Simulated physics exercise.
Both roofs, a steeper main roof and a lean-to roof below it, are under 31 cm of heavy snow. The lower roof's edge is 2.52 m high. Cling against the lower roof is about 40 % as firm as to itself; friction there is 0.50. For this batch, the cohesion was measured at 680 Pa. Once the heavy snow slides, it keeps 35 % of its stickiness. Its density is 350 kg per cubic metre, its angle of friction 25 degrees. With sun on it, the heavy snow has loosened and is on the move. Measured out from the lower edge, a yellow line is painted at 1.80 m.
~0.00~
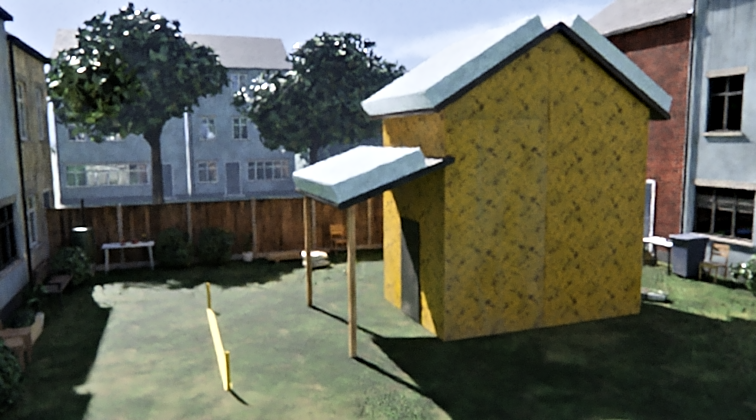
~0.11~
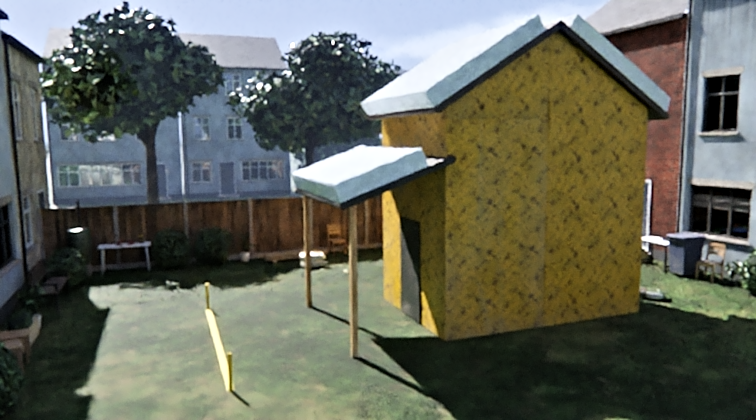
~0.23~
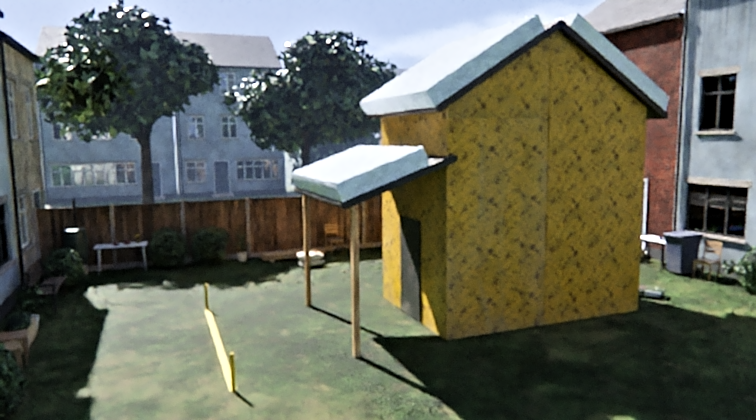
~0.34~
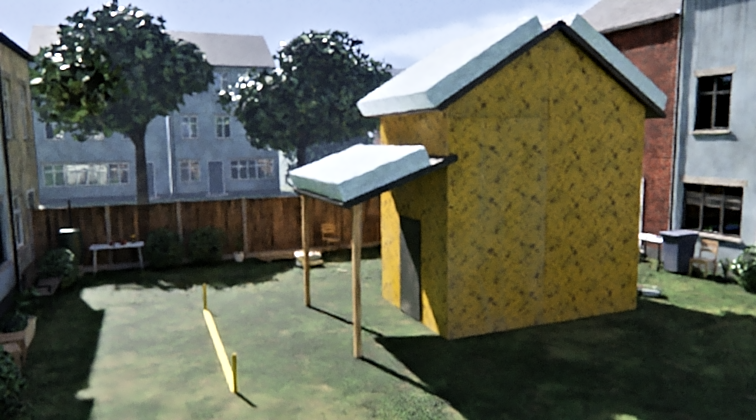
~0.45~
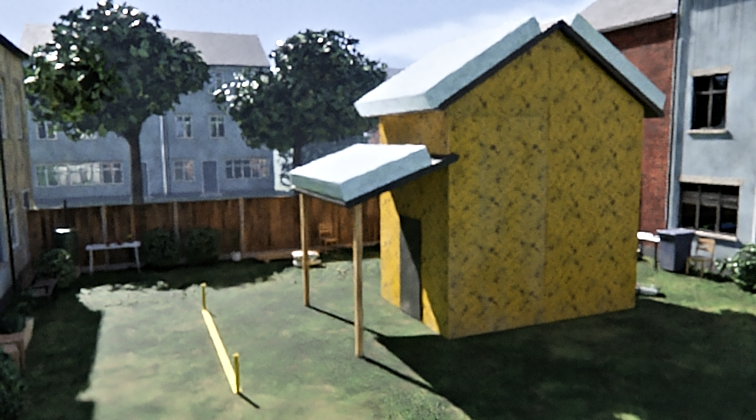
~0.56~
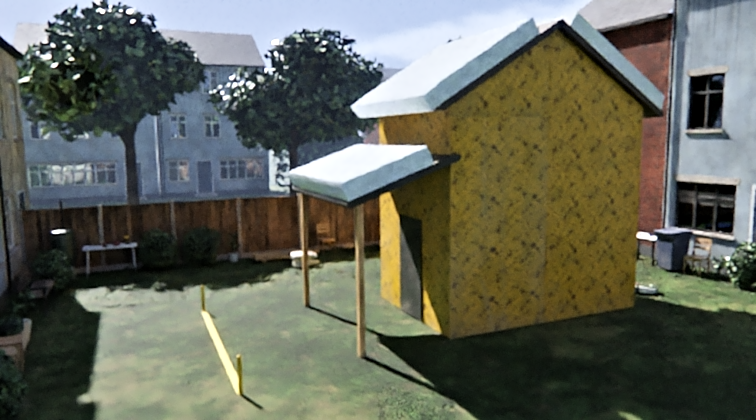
In a sunny yard, thick snow on a yellow building's upper roof creeps slightly downward.
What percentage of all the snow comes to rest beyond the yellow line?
About 7 %.
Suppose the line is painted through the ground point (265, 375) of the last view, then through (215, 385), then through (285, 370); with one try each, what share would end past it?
In order, some 16, 4 and 25 percent would end past it.
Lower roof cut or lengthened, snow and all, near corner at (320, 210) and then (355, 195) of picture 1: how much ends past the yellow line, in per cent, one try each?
3 %, then 12 %.
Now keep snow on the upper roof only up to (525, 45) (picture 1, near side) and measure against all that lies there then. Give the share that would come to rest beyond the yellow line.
Then about 3 %.
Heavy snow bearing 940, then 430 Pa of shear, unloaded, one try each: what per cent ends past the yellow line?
In turn about 1 %, 25 %.
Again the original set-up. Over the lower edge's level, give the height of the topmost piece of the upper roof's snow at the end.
0.9 m.
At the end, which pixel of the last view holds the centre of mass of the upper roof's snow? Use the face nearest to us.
(321, 277), roughly.
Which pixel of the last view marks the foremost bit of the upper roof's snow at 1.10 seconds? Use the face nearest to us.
Roughly at the pixel (396, 151).
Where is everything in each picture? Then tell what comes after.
Foremost bit of the heavy snow at (432, 97), in the first frame.
Foremost bit of the heavy snow at (433, 97), its middle shifted 7 mm, in the second frame.
Foremost bit of the heavy snow at (433, 97), its middle shifted 2.8 cm, in the third frame.
Foremost bit of the heavy snow at (433, 103), its middle shifted 6.3 cm, 3 % of it past the upper edge, in one piece, in the fourth frame.
Foremost bit of the heavy snow at (432, 99), its middle shifted 11 cm, 5 % of it past the upper edge, in one piece, in the fifth frame.
Foremost bit of the heavy snow at (430, 89), its middle shifted 18 cm, 7 % of it past the upper edge, in one piece, in the sixth frame.
After 1.10 s, none is below the lower edge and 0 % is past the line.
After 1.73 s, none is below the lower edge and 0 % is past the line.
After 2.37 s, none is below the lower edge and 0 % is past the line.
After 3.00 s, 39 % is below the lower edge and 0 % is past the line.
After 4.90 s, 49 % is below the lower edge and 7 % is past the line.
